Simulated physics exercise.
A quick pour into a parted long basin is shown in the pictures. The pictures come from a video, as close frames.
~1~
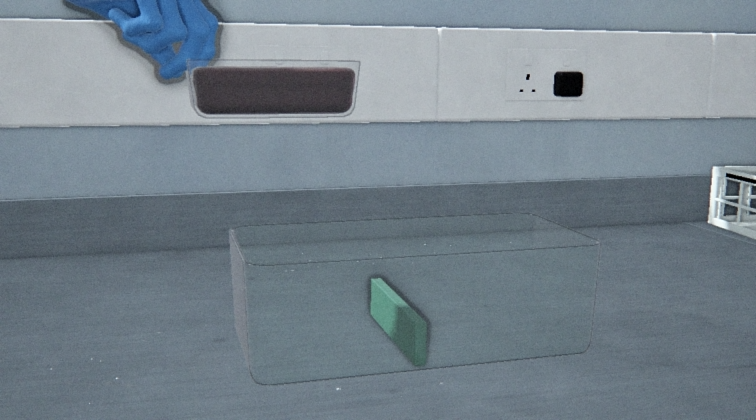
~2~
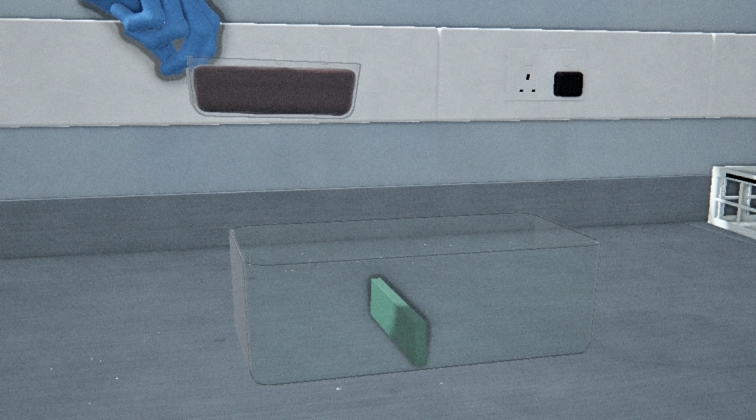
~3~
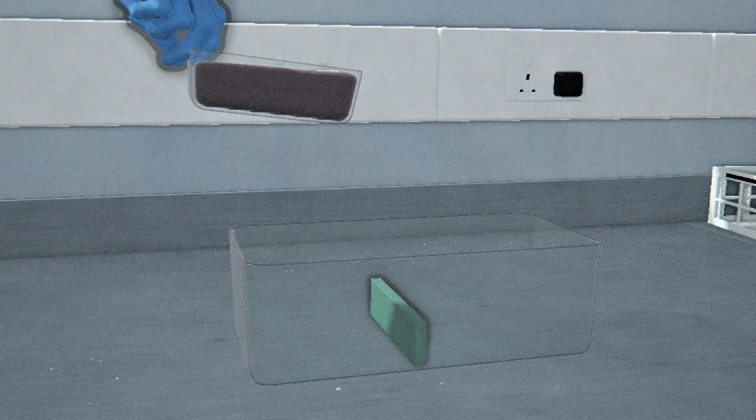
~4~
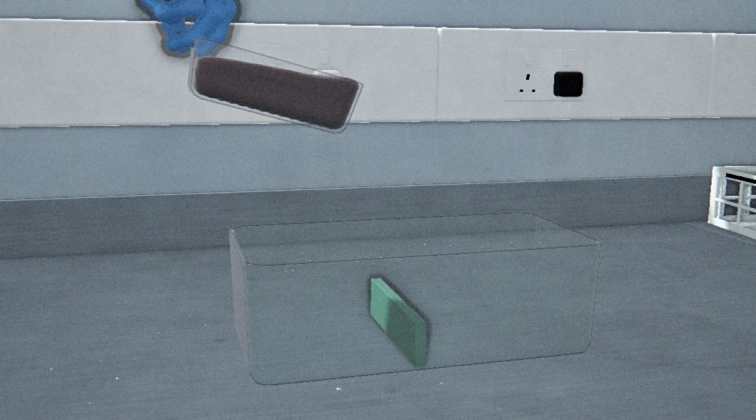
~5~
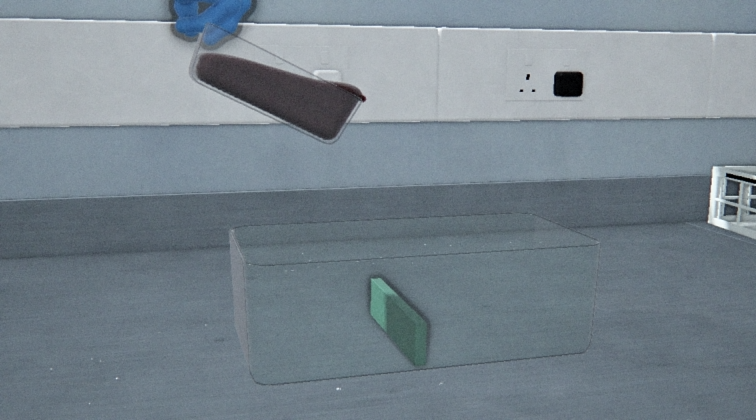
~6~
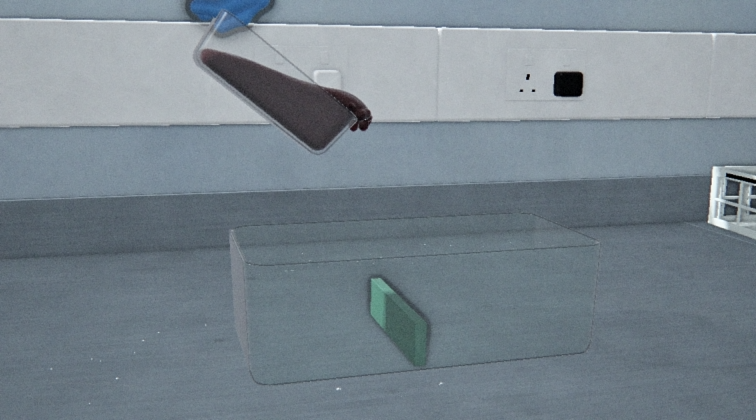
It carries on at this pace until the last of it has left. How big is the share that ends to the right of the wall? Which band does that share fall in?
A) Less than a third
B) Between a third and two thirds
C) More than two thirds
B, between a third and two thirds.
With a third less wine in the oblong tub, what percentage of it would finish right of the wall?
30 %.
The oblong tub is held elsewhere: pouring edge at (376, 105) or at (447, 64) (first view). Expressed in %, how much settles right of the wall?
Near 70 per cent for the first start, near 80 per cent for the second.
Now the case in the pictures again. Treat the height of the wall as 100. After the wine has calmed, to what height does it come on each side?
On the left roughly 20, on the right roughly 20.
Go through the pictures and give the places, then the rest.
In the first frame, tilt 0°; pouring edge (351, 63); surface from (190, 69) to (347, 69); the long basin's rim runs from (237, 247) to (565, 229); the wall's top is at (396, 300).
In the second frame, tilt 2°; pouring edge (352, 66); surface from (190, 67) to (347, 71).
In the third frame, tilt 7°; pouring edge (353, 73); surface from (192, 63) to (349, 75).
In the fourth frame, tilt 15°; pouring edge (354, 85); surface from (195, 60) to (351, 80).
In the fifth frame, tilt 26°; pouring edge (352, 101); surface from (196, 56) to (336, 84); 4 per cent is over the edge.
In the sixth frame, tilt 39°; pouring edge (347, 119); surface from (198, 50) to (323, 87); 13 per cent is over the edge.
A moment on, the oblong tub is tipped right over and 5 per cent is still to pour, 32 is left of the wall and 43 right of it.
Next, the oblong tub is tipped right over and 0 per cent is still to pour, 43 is left of the wall and 50 right of it.
Then the oblong tub is tipped right over and 0 per cent is still to pour, 46 is left of the wall and 51 right of it.
Later the oblong tub is tipped right over and 0 per cent is still to pour, 46 is left of the wall and 51 right of it.
In the end 46 per cent lies left of the wall, 51 right of it and 3 outside.
